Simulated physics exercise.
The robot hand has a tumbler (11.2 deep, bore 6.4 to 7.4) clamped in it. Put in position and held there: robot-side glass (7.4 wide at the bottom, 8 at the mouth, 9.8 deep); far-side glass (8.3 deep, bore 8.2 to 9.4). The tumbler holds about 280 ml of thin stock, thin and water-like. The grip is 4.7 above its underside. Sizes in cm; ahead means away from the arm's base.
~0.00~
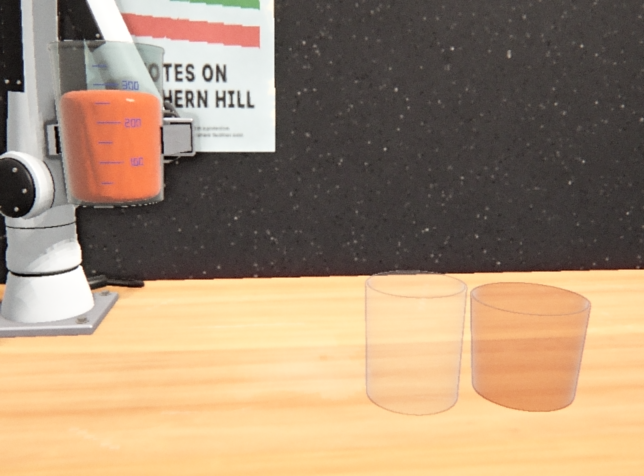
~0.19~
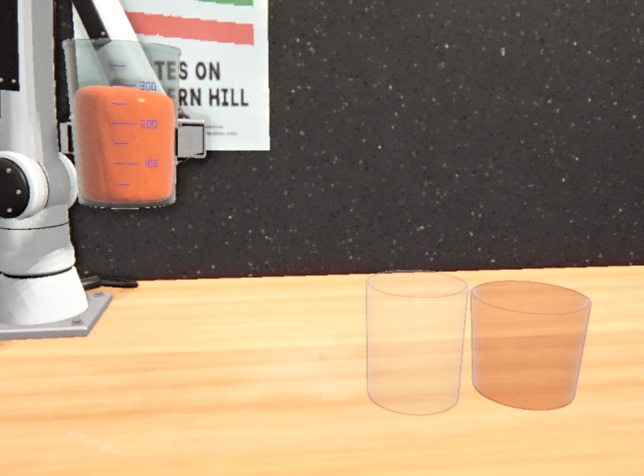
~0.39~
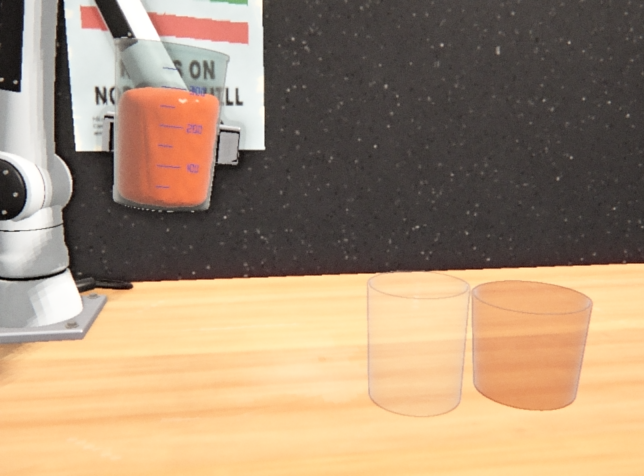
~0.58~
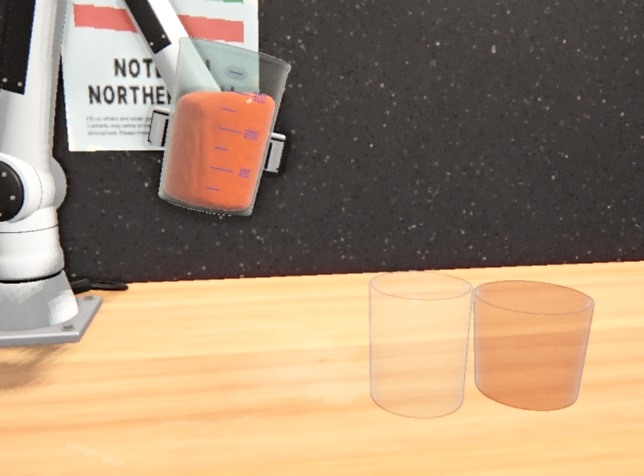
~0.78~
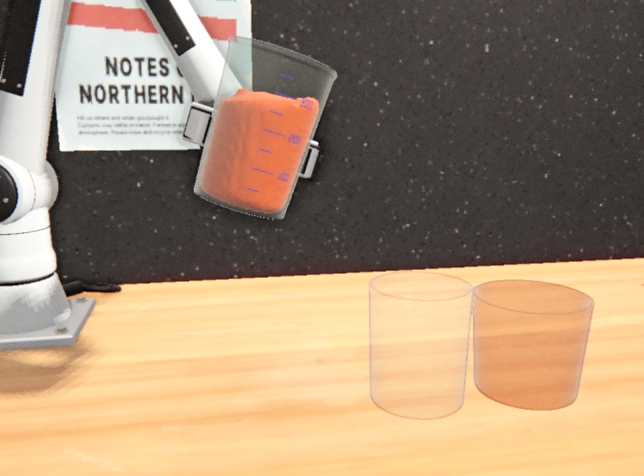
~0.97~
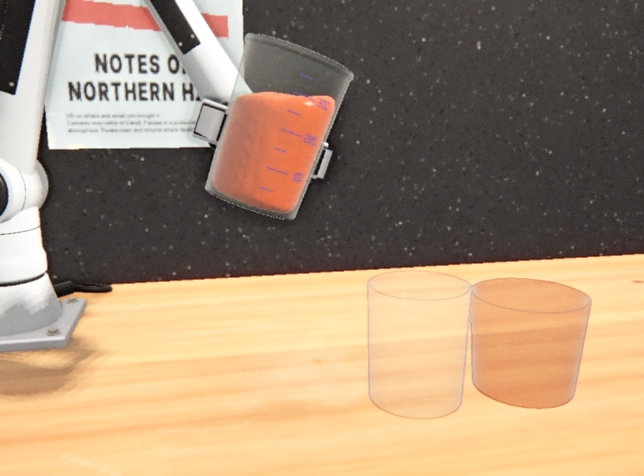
A robot arm carried a clear tumbler of orange liquid to the right in front of a dark wall, gradually tilting it forward, while two empty see-through glasses stayed still on the wooden table.
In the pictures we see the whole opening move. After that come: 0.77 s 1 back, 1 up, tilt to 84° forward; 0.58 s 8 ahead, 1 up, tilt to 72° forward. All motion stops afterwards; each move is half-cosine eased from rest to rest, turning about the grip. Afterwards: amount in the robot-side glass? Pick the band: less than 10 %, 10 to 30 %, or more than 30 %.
More than 30 %.
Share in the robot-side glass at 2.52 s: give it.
Share: Approx. 50%.
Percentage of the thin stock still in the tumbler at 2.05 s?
Some 40 per cent.
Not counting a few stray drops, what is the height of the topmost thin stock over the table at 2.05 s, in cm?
Up to some 22 cm.
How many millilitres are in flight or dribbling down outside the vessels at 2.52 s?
Roughly 5 ml.
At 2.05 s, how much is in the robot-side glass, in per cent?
Roughly 50 %.
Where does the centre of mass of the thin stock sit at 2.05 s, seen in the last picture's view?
Somewhere close to (381, 267), I'd say.
By 1.51 s, tilted 71° forward, liquid up to 24 above the table; 270 ml in the tumbler, 10 ml in the air or running down outside.
By 2.05 s, tilted 77° forward, liquid up to 39 above the table; 145 ml in the robot-side glass, 115 ml in the tumbler, 5 ml in the far-side glass, 20 ml in the air or running down outside.
By 2.52 s, tilted 72° forward, liquid up to 58 above the table; 135 ml in the robot-side glass, 85 ml in the tumbler, 35 ml in the far-side glass, 20 ml on the table or floor, 5 ml in the air or running down outside.
By 3.32 s, tilted 72° forward, liquid up to 169 above the table; 140 ml in the robot-side glass, 85 ml in the tumbler, 35 ml in the far-side glass, 25 ml on the table or floor.
Final state, 140 ml in the robot-side glass, 85 ml in the tumbler, 35 ml in the far-side glass, 25 ml on the table or floor. That is 49 % in the robot-side glass.
